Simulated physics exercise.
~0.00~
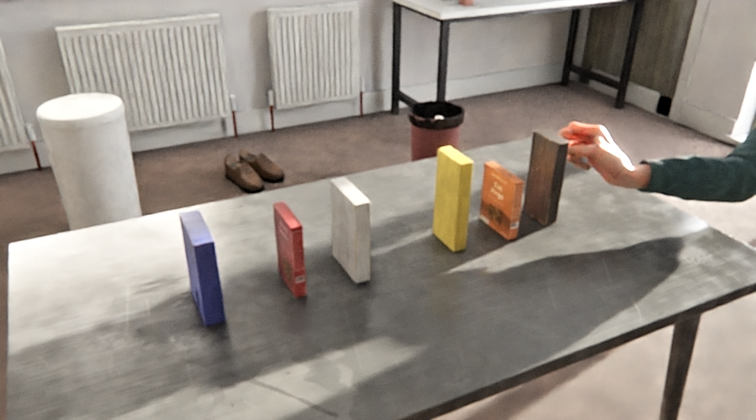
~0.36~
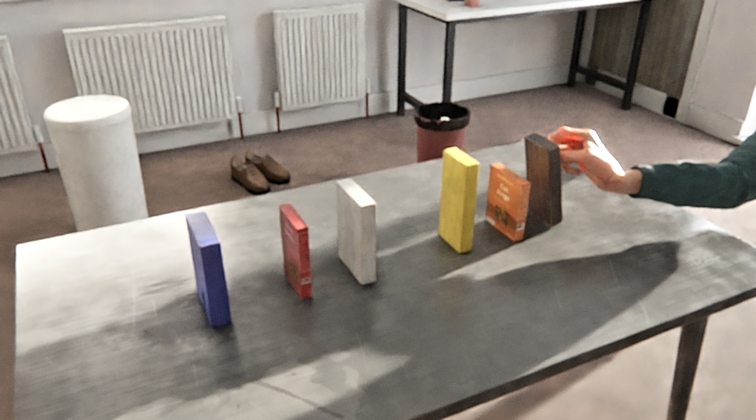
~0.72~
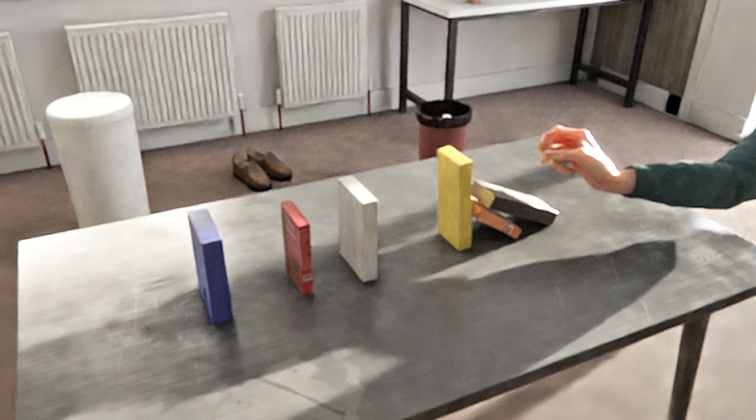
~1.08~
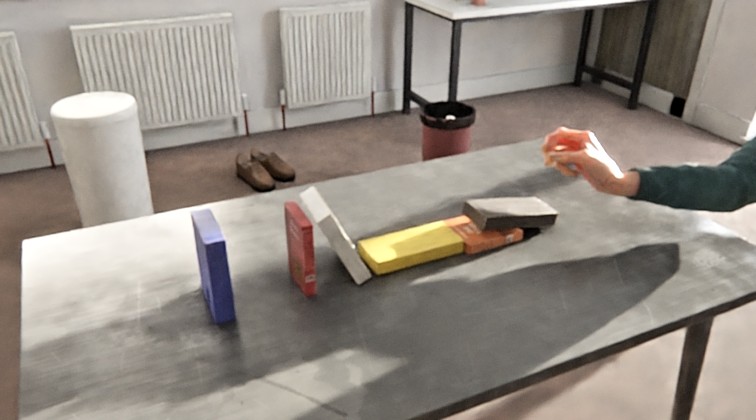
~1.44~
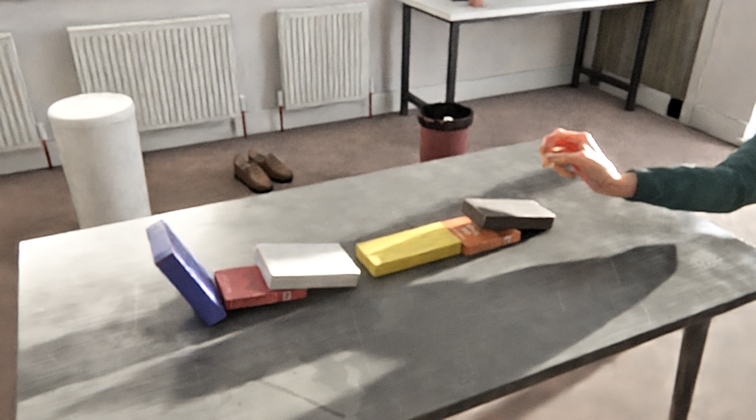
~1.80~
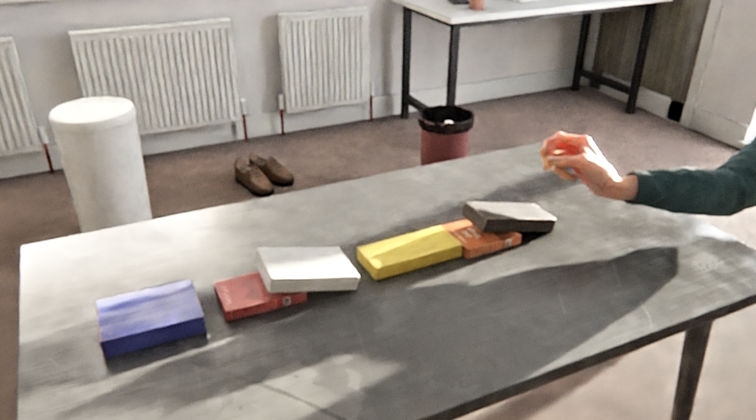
The clip shows a hand tipping a black board leftward into a row of upright pieces on a grey table, toppling the orange packet, yellow block, white block, red packet and blue board in turn, until all lie flat or resting on one another while the hand stays raised.
